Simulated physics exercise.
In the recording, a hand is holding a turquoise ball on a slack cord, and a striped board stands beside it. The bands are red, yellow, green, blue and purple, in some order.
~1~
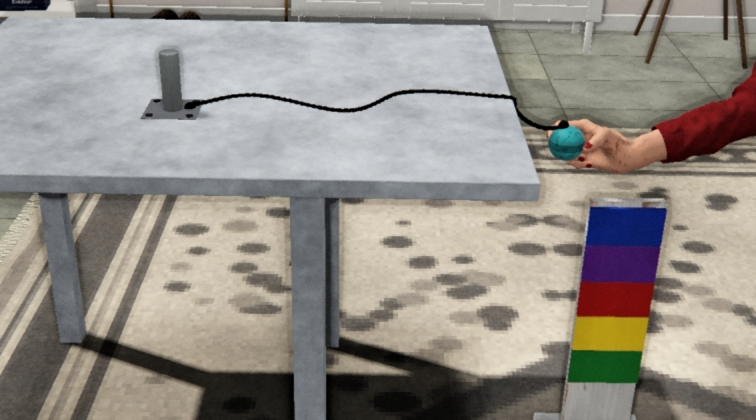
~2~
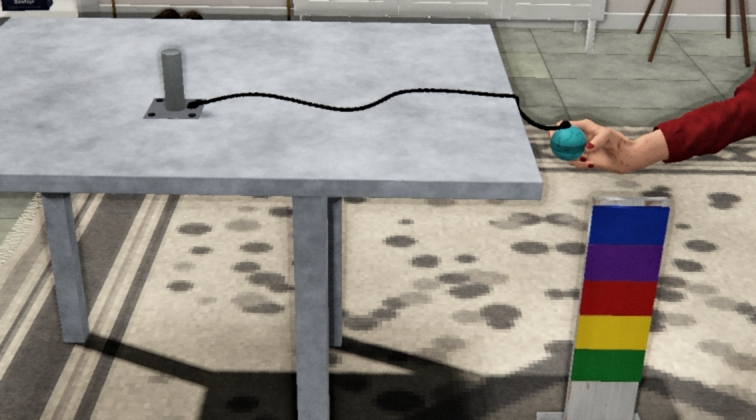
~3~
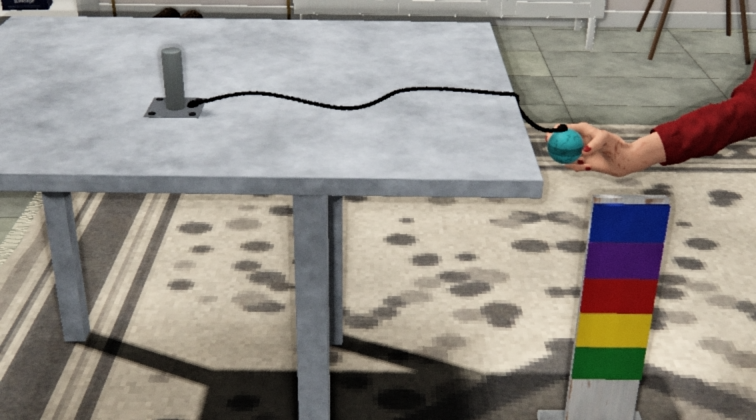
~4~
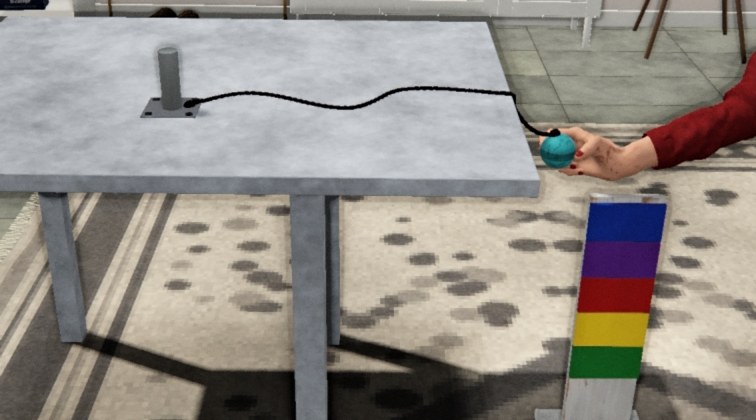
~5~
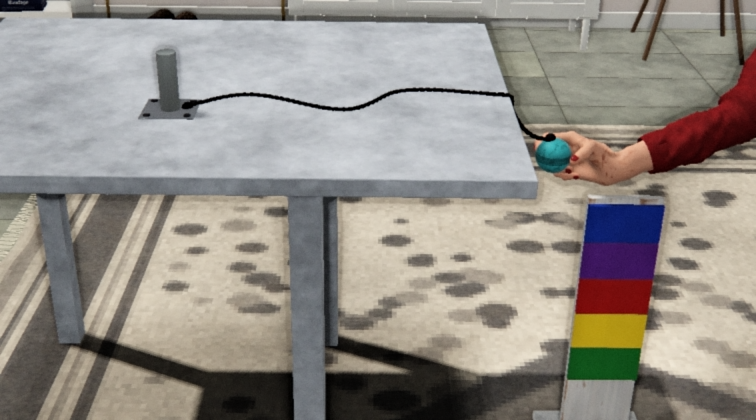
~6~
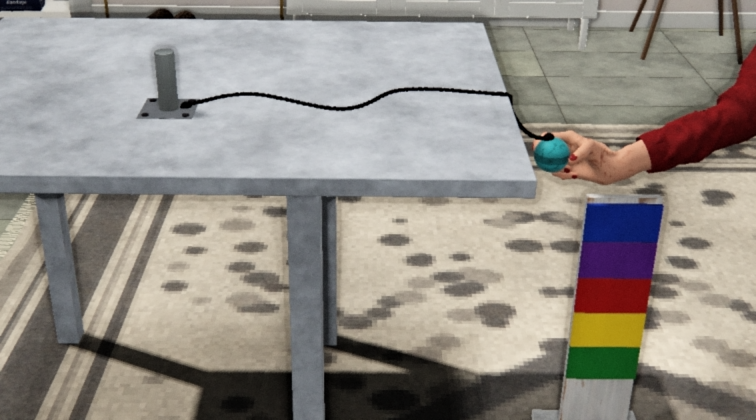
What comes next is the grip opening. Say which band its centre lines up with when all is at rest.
It lines up with blue.
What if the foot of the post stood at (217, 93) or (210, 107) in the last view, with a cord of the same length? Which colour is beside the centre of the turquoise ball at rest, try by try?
Result 1: Purple. Result 2: Purple.
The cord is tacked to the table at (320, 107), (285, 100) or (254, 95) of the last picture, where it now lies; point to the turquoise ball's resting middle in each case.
For the three tries you'd see (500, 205), (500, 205) and (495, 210).
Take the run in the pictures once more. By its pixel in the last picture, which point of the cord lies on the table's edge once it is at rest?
At (466, 92), roughly.
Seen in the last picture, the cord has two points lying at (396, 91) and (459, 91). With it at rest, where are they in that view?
(440, 100), then (503, 98).
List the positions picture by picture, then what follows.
The first picture shows turquoise ball (566, 143); blue (627, 228); purple (621, 265); red (616, 300); yellow (610, 335); green (605, 368).
The second picture shows turquoise ball (568, 143); cord through (225, 98) (299, 102) (366, 108) (423, 91) (501, 96).
The third picture shows turquoise ball (565, 146).
The fourth picture shows turquoise ball (558, 151); cord through (222, 97) (296, 100) (363, 106) (420, 89) (497, 94).
The fifth picture shows turquoise ball (553, 156).
The sixth picture shows turquoise ball (552, 155); cord through (219, 98) (293, 101) (359, 107) (416, 89) (494, 94).
Early on, ball near (539, 214); level with blue.
Midway, ball near (468, 217); level with blue.
Near the end, ball near (499, 222); level with blue.
Finally, ball near (496, 222); level with blue. At blue.
